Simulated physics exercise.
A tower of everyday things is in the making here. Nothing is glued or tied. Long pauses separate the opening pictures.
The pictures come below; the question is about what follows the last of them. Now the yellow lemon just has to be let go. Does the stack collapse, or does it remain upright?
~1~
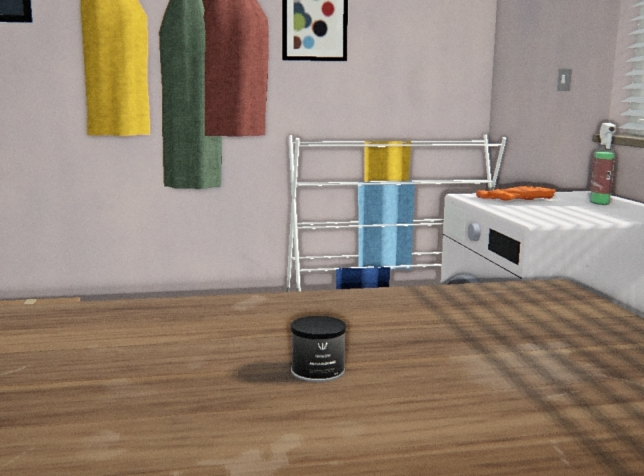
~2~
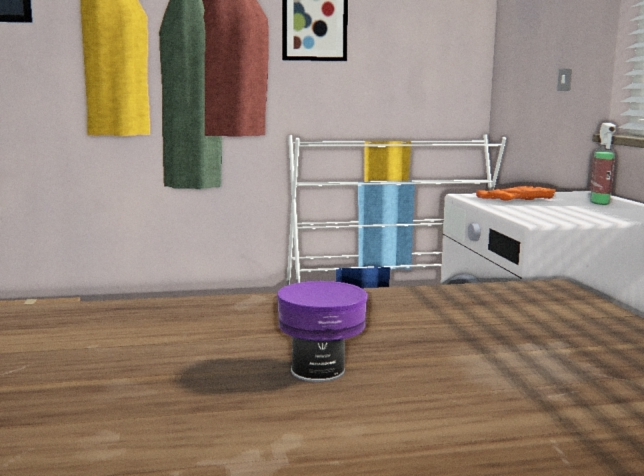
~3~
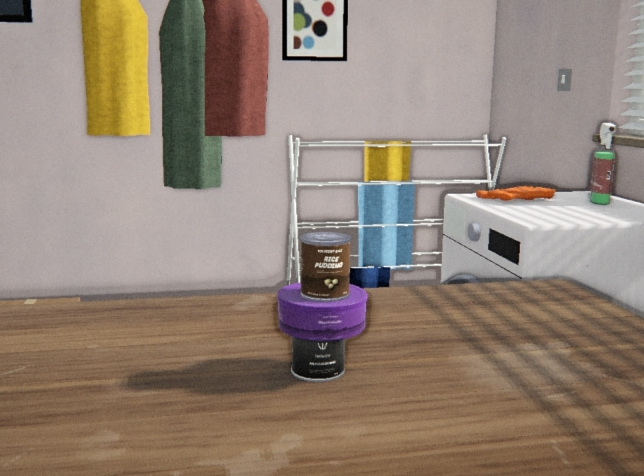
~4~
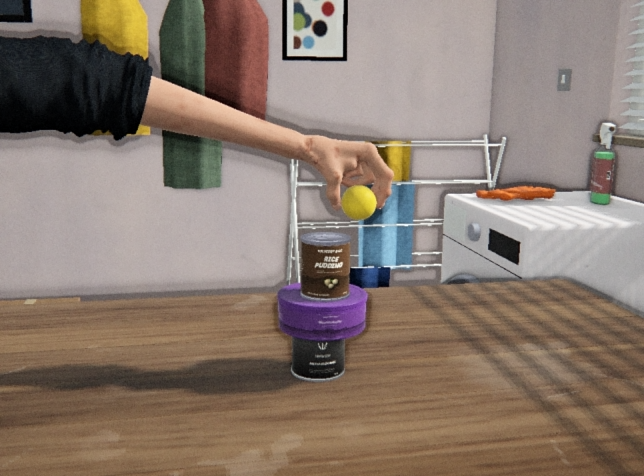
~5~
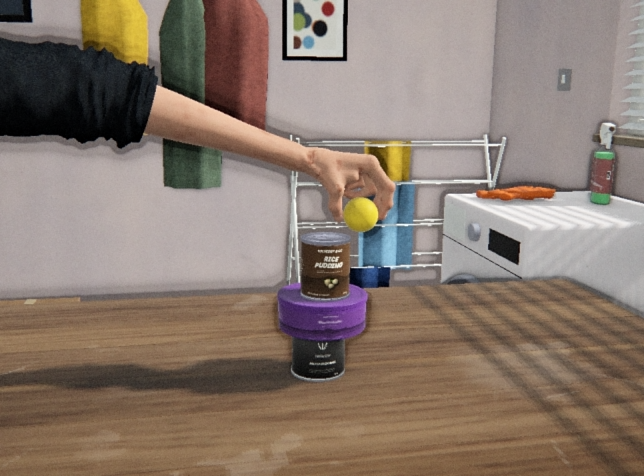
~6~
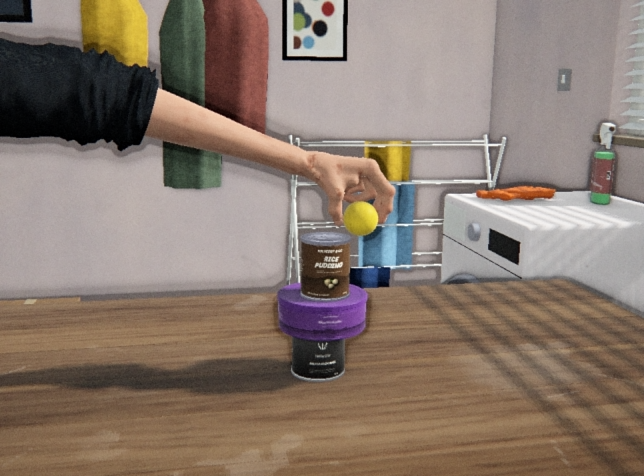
Most likely the pile cannot bear the load.
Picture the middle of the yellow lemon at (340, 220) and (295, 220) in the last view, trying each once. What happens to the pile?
It survives in the first case and caves in in the second case.
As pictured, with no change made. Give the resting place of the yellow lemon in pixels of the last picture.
Look near (464, 352) in the final picture.
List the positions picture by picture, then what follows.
The last thing is not in view yet; black tin (318, 348), in the first frame.
The last thing is not in view yet, in the second frame.
The last thing is not in view yet; purple tub (322, 309), in the third frame.
On its way; yellow lemon (359, 203); black tin (318, 348), in the fourth frame.
On its way; yellow lemon (360, 215); brown tin (325, 266), in the fifth frame.
Set down, still held; yellow lemon (360, 219); purple tub (322, 309), in the sixth frame.
Then, 0.20 s past the last view, yellow lemon now fallen.
Then, 0.30 s past the last view, things are still on the move.
Then, 0.40 s past the last view, as before.
Finally, fallen, yellow lemon; the other 3 still in place. Final places as the last picture's camera would see them, yellow lemon near (464, 352). The pile comes apart.
